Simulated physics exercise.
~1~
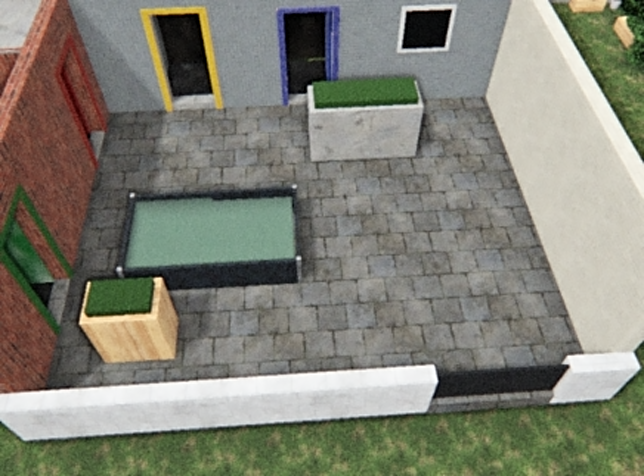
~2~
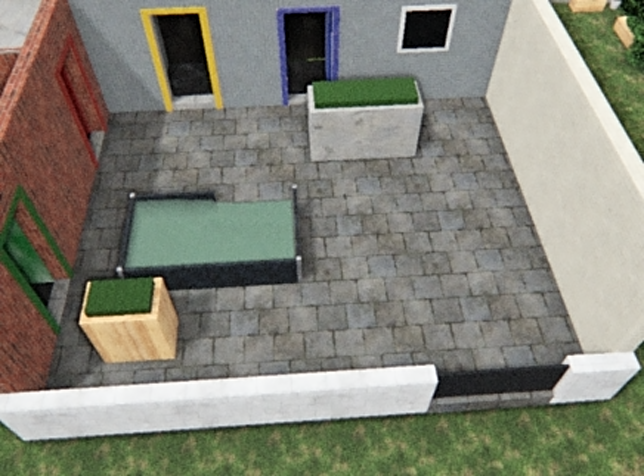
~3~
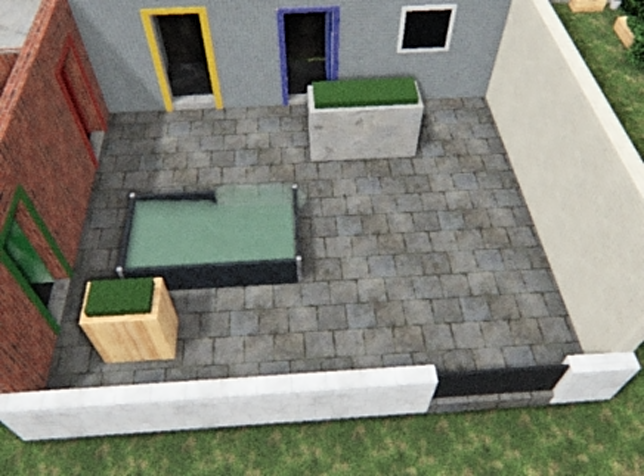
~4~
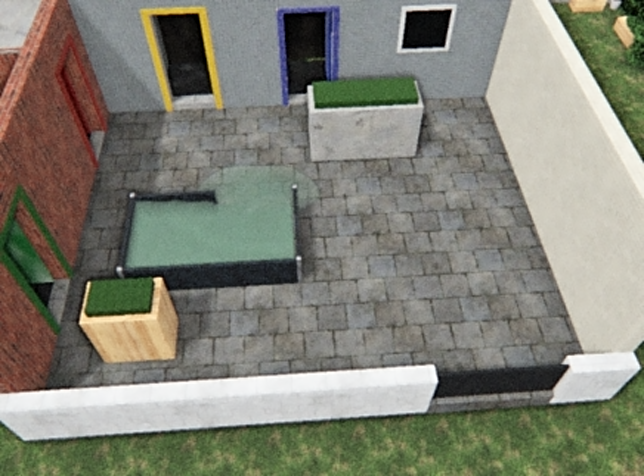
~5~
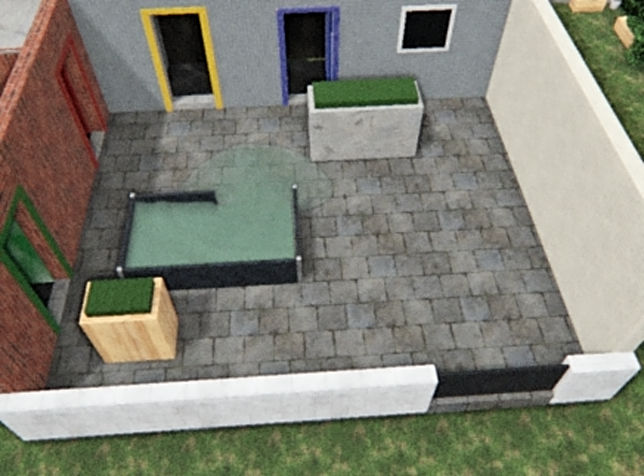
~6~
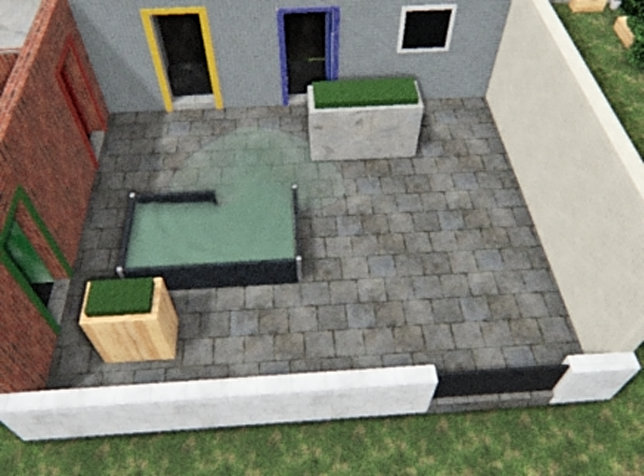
The clip opens on a paved courtyard where a dark-framed tank of greenish water sits whole and still near a wooden planter. Part of its far side opens toward the right, and water pours through the gap, spreading in a thin, rounded sheet across the paving toward the back wall and stone planter.
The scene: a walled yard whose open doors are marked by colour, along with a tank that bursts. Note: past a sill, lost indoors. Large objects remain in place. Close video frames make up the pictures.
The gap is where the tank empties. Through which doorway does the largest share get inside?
The blue doorway.
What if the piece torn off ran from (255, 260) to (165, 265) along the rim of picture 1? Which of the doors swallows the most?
Answer: The one in green.
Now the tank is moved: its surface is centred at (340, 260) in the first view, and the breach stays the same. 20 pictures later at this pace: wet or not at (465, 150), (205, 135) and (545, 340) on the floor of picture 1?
In that order: Wet, flooded, no water.
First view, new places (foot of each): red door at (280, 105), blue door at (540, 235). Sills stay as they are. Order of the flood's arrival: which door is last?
Answer: The green-painted one.
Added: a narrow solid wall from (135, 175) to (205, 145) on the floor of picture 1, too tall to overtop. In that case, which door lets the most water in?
Answer: The blue one.
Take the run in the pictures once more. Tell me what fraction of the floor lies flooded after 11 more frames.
Around 25 percent, give or take.
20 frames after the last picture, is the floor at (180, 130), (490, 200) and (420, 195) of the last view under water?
Taking them in turn: Drenched, drenched, drenched.
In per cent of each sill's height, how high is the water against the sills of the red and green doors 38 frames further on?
I'd say around 210 and 70 in a hundred.
A moment on, water covers 20 % of the floor; red door not reached, blue door wet at the sill, nothing in, green door not reached, yellow door wet at the sill, nothing in.
Next, water covers 25 % of the floor; red door not reached, blue door some in, green door not reached, yellow door wet at the sill, nothing in.
Then, water covers 40 % of the floor; red door a trickle in, blue door a lot in, green door not reached, yellow door a trickle in.
Later, water covers 55 % of the floor; red door some in, blue door a lot in, green door wet at the sill, nothing in, yellow door a trickle in.
In the end, water covers 80 % of the floor; red door a lot in, blue door a lot in, green door a trickle in, yellow door a trickle in; the blue door has let in the most.
